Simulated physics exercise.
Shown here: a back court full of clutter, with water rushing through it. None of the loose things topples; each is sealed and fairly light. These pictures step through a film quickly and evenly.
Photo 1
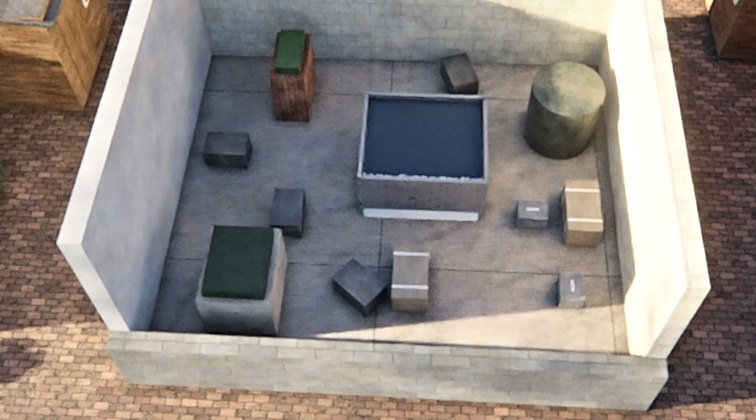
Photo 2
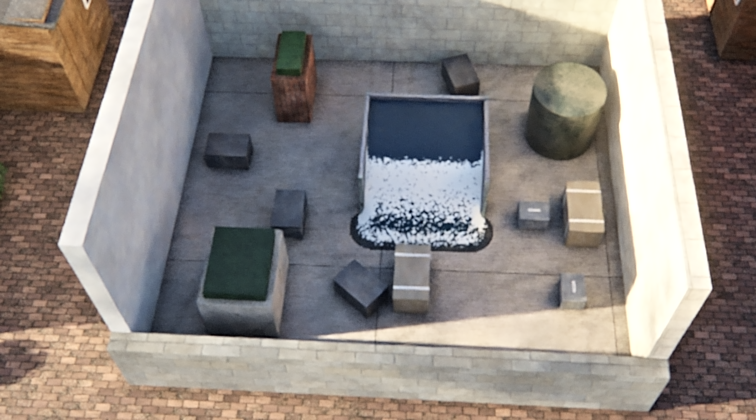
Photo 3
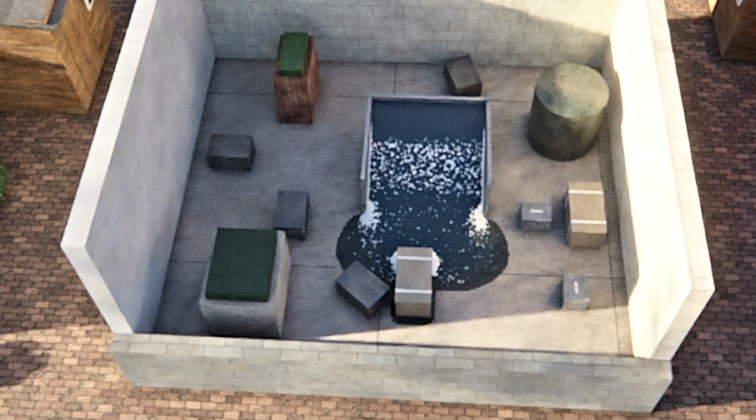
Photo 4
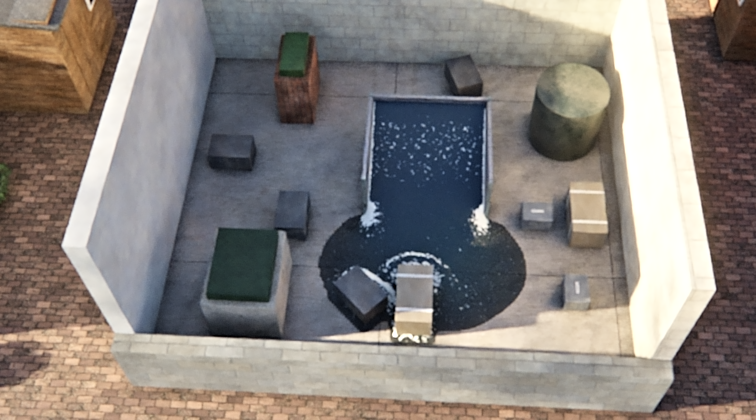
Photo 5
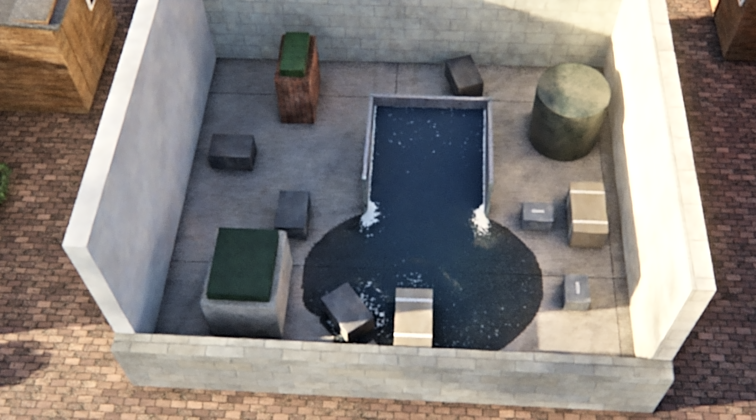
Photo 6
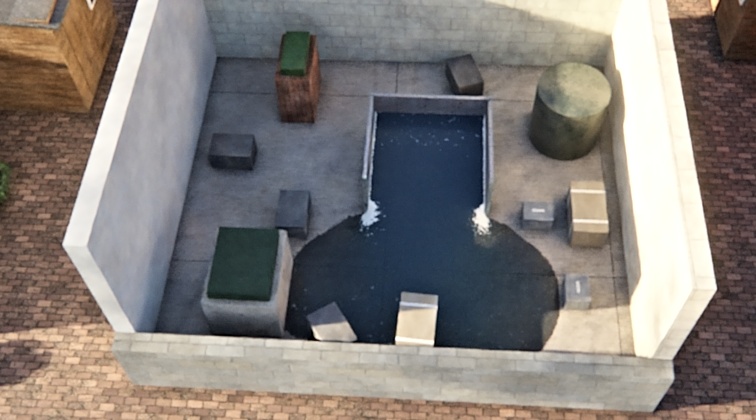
The footage shows a walled court scattered with boxes as dark water pours from an open-fronted tank, foaming white and spreading across the floor around two boxes, which shift toward the front wall, the darker one turning as it moves.
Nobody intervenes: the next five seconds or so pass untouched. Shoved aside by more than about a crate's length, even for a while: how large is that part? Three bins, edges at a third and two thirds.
Two thirds plus.
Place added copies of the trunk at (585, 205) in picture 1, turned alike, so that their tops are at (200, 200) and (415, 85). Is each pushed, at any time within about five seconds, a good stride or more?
First driven off, second remains in place.
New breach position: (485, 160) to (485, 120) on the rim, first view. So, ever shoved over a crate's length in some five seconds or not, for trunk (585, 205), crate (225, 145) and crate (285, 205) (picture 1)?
Travels that far, falls short, falls short.
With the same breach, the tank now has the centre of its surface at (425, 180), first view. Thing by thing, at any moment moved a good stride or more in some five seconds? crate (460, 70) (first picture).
Put simply: It didn't get there.
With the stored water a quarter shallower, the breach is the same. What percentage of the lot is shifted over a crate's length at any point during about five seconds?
Around 80 in a hundred.
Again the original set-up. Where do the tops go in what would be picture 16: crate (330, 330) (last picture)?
Near (301, 328).
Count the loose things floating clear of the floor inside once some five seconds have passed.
Exactly 6 of them.
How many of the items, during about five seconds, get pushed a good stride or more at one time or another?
7.
A moment on, 2 of 8 are well off their spots; 2 afloat.
Next, 2 of 8 are well off their spots; 2 afloat.
Later, 5 of 8 are well off their spots; 3 afloat.
In the end, 6 of 8 are well off their spots, and 7 have been at some point; 6 afloat.
